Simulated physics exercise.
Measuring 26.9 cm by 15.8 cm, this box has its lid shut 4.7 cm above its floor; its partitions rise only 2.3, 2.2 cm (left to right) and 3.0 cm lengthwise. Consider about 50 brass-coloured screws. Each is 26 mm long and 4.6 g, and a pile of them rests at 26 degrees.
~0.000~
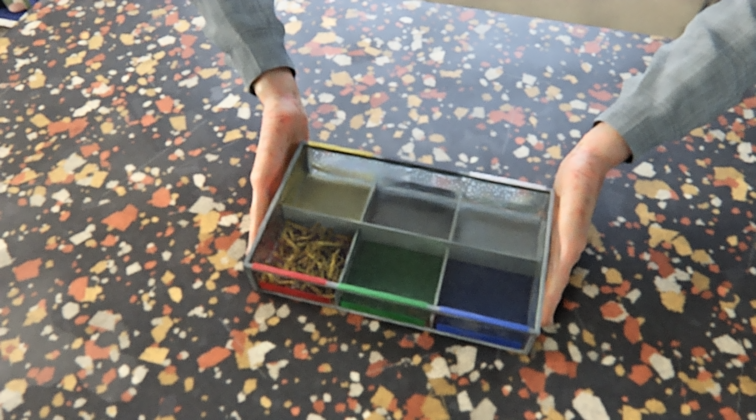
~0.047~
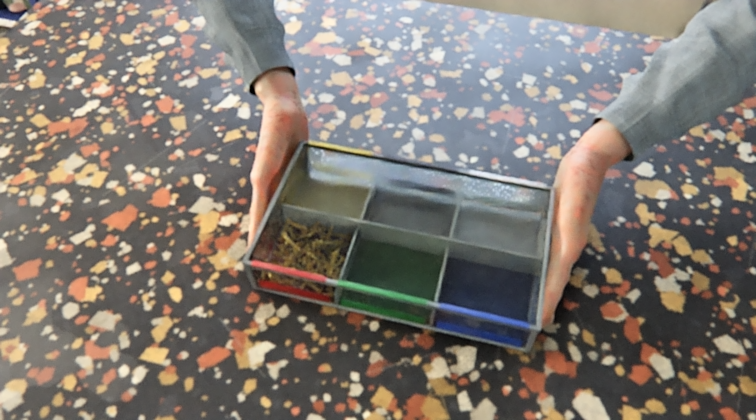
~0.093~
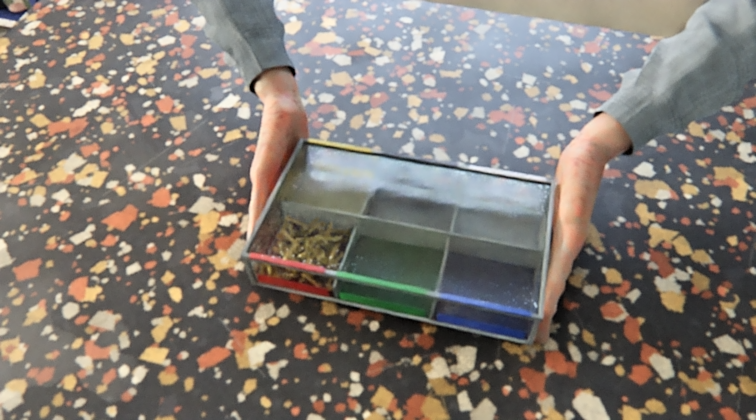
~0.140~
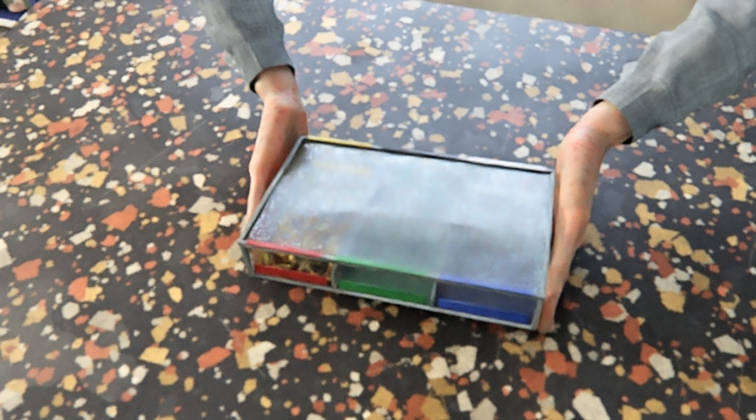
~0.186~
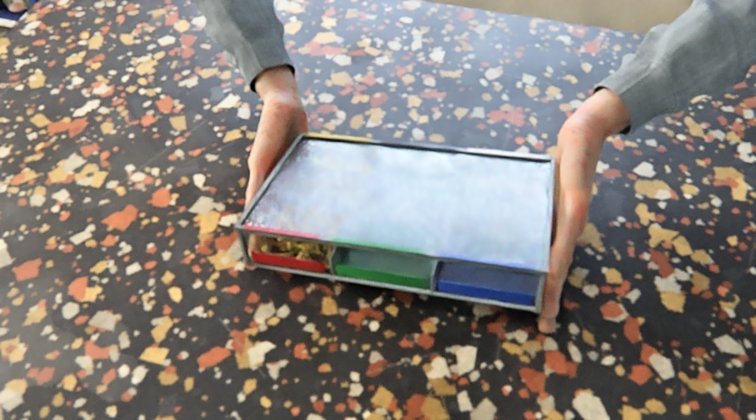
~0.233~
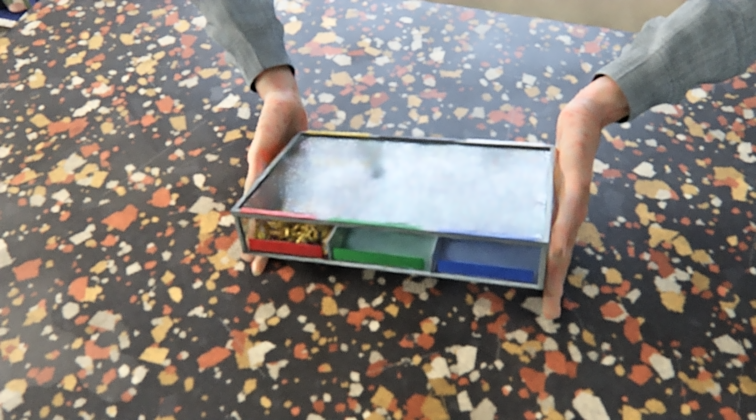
At the start, two hands hold a clear-lidded box of six compartments above a speckled surface, brass-coloured screws filling the front-left red one. The hands then tilt the box steadily, its lid turning from see-through to cloudy with reflections, until the screws show mainly through the low front side.
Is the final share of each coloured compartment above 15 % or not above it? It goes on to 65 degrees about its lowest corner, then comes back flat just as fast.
Red - above; blue - not above; green - not above; yellow - not above; white - not above; black - not above.
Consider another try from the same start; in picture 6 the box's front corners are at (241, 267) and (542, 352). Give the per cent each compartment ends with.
So it works out as red at 100 percent, blue at 0 percent, green at 0 percent, yellow at 0 percent, white at 0 percent and black at 0 percent.
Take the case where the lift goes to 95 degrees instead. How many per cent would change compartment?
Near 20 in a hundred, I think.
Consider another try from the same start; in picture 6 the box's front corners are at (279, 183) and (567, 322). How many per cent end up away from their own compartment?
It would come to roughly 55 percent.
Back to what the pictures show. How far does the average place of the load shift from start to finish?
Net shift: Approx. 2.5 cm.
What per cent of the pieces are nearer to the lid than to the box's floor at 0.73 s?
Roughly 10 percent of the pieces.
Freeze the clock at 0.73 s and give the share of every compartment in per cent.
Red = 100, blue = 0, green = 0, yellow = 0, white = 0, black = 0 (per cent).
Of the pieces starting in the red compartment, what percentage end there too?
Fraction kept: Approx. 100 %.
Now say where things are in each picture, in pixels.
The first picture shows box tilt 0 degrees, front corners at (249, 264) and (535, 331); red 100 %.
The second picture shows box tilt 1 degrees, front corners at (248, 262) and (536, 327).
The third picture shows box tilt 4 degrees, front corners at (246, 254) and (538, 316), lowest corner left back.
The fourth picture shows box tilt 10 degrees, front corners at (243, 241) and (541, 295), lowest corner left back.
The fifth picture shows box tilt 15 degrees, front corners at (240, 227) and (543, 270), lowest corner left back.
The sixth picture shows box tilt 21 degrees, front corners at (237, 211) and (544, 242), lowest corner left back; red 100 %. The box's pace is about 120 degrees a second.
After 0.73 s, tilt 63 degrees; red 100 %.
After 1.06 s, tilt 25 degrees; red 95 %, yellow 5 %.
After 1.48 s, tilt 0 degrees; red 95 %, yellow 5 %.
In the end, at 1.8 s, red 95 %, blue 0 %, green 0 %, yellow 5 %, white 0 %, black 0 %.
